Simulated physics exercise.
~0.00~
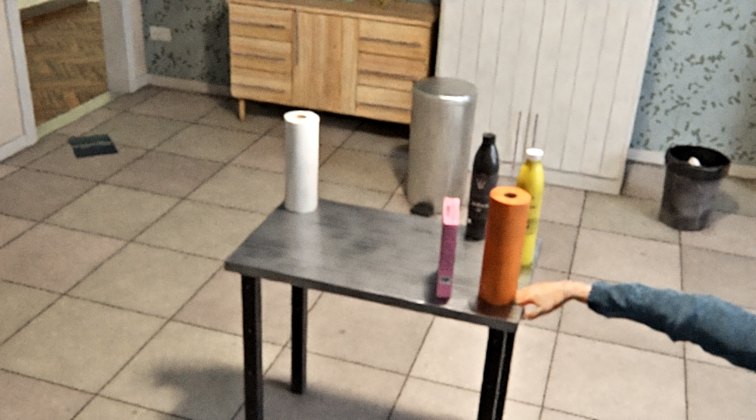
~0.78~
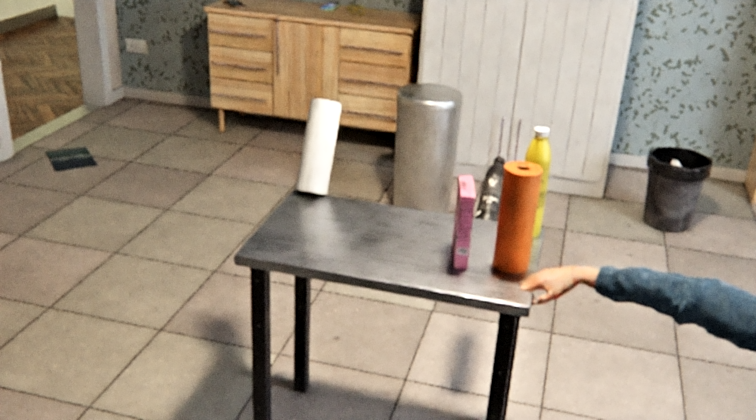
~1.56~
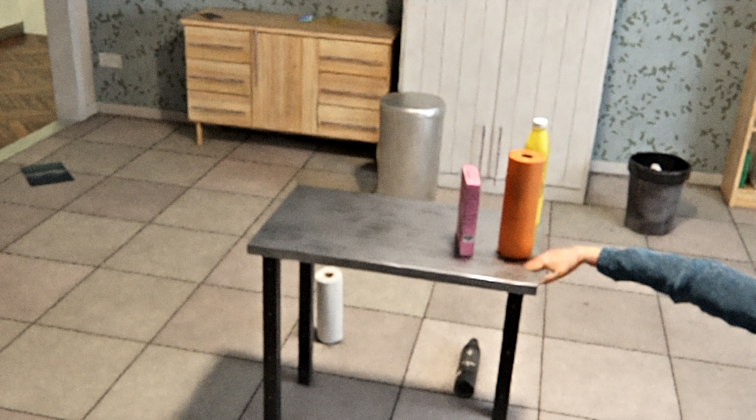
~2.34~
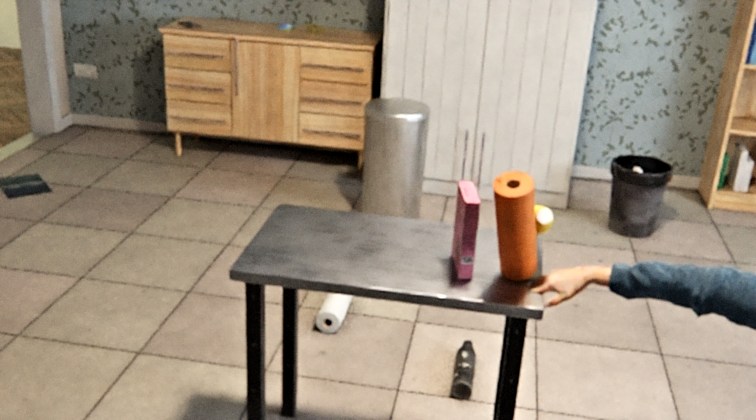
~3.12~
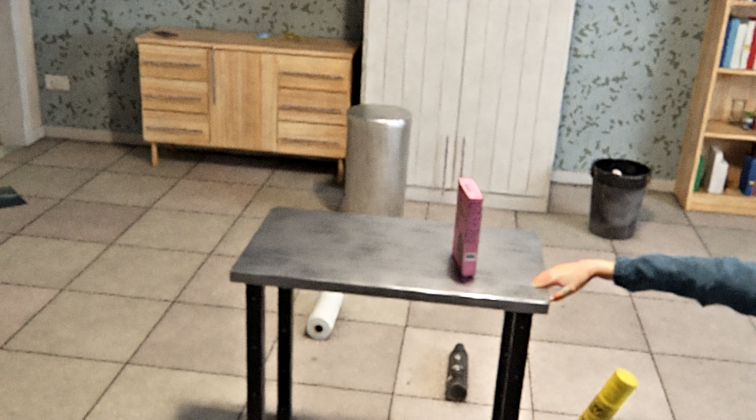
In a tiled room, a hand gripping the edge of a metal-topped table jolted it, sending a white roll and a black bottle to the floor, then an orange roll and a yellow bottle, until only the pink packet stood on top.
